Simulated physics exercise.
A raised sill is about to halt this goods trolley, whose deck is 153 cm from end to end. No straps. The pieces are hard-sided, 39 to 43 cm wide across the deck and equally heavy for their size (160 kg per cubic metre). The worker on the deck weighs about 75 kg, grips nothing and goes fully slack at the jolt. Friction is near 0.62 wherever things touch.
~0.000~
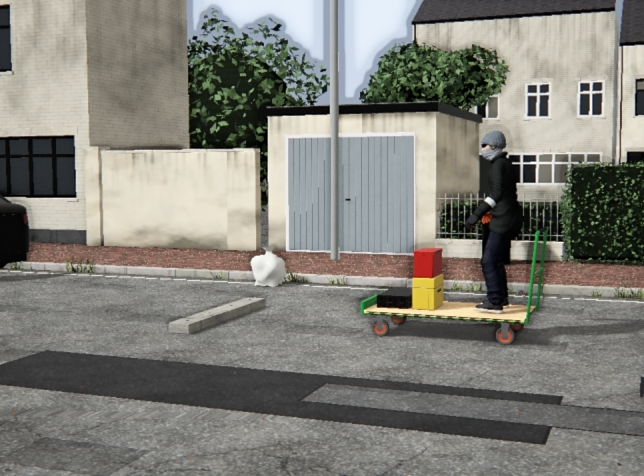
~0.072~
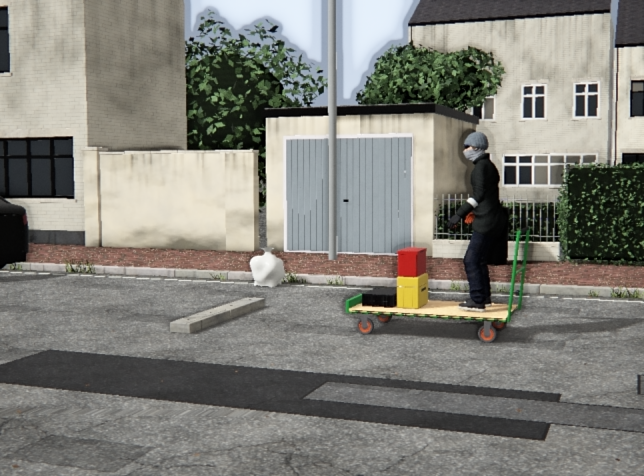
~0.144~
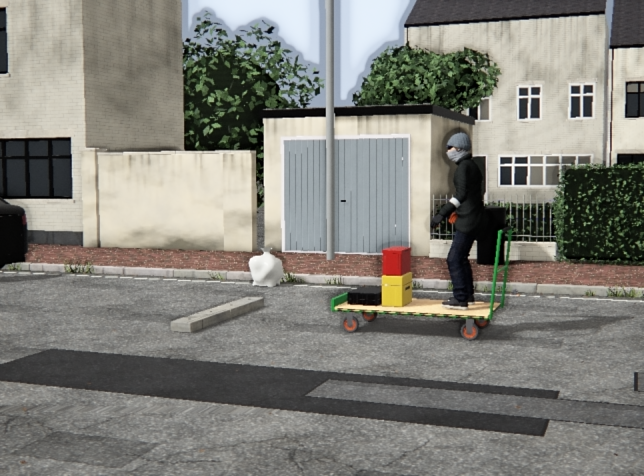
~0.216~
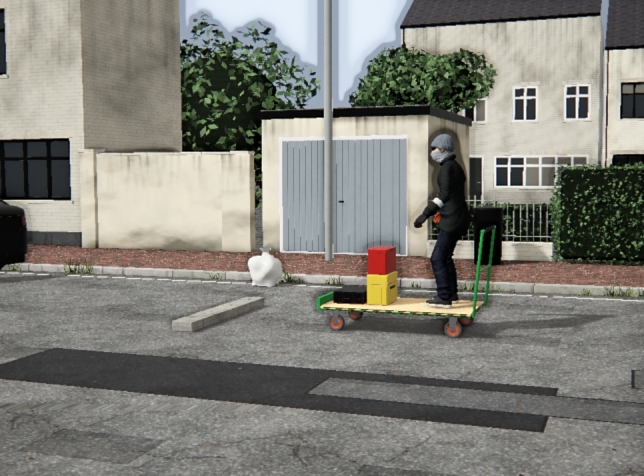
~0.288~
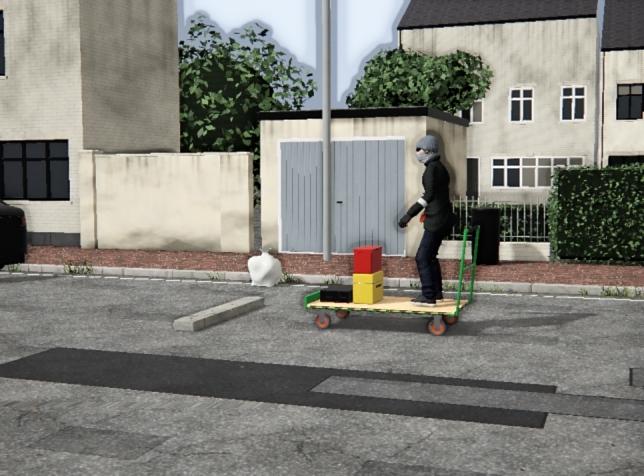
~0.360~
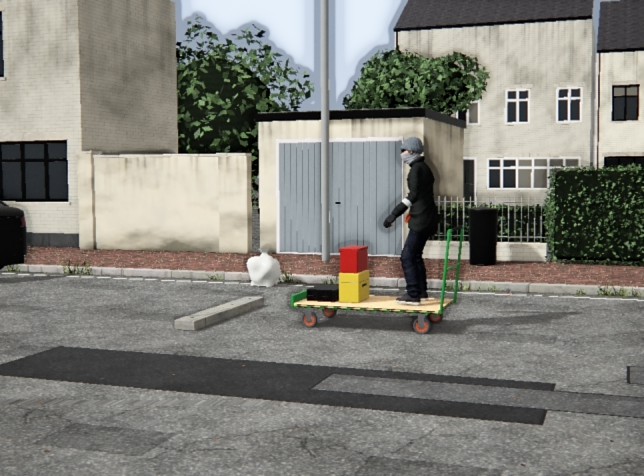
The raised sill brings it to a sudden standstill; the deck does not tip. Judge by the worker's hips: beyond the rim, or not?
The worker's hips stay over the deck.
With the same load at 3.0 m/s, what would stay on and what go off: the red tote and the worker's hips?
In that case red off, hips off.
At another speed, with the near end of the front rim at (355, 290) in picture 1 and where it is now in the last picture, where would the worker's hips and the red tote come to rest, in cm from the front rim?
In that case hips 100 behind, red 40 past.
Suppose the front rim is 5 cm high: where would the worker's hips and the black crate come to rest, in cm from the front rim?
In that case hips 50 behind, black 20 behind.
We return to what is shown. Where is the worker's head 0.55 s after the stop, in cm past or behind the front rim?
Some 10 cm past it.
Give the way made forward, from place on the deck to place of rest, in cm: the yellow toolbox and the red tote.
Yellow 15, red 140.
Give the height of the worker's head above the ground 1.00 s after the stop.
About 30 cm.
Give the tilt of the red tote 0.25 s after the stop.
It is tilted some 40°.
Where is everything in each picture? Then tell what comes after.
Hips (507, 220), red tote (428, 263), rim corner (362, 310); 172 cm short of the stop, in the first picture.
Hips (489, 220), red tote (412, 262), rim corner (348, 309); 157 cm short of the stop, in the second picture.
Hips (472, 219), red tote (397, 261), rim corner (333, 307); 141 cm short of the stop, in the third picture.
Hips (456, 219), red tote (382, 261), rim corner (319, 306); 126 cm short of the stop, in the fourth picture.
Hips (440, 219), red tote (368, 260), rim corner (306, 305); 111 cm short of the stop, in the fifth picture.
Hips (425, 219), red tote (354, 259), rim corner (292, 303); 96 cm short of the stop. Speed about 2.1 m/s, in the sixth picture.
Impact comes at 0.82 s.
After 1.37 s the worker's hips are 56 cm behind the rim, near (271, 254) in the last picture's view.
After 1.82 s the worker's hips are 41 cm behind the rim, near (258, 250) in the last picture's view.
At rest, 3.8 s, past the rim, red tote; behind it, black crate, yellow toolbox and the worker's hips.
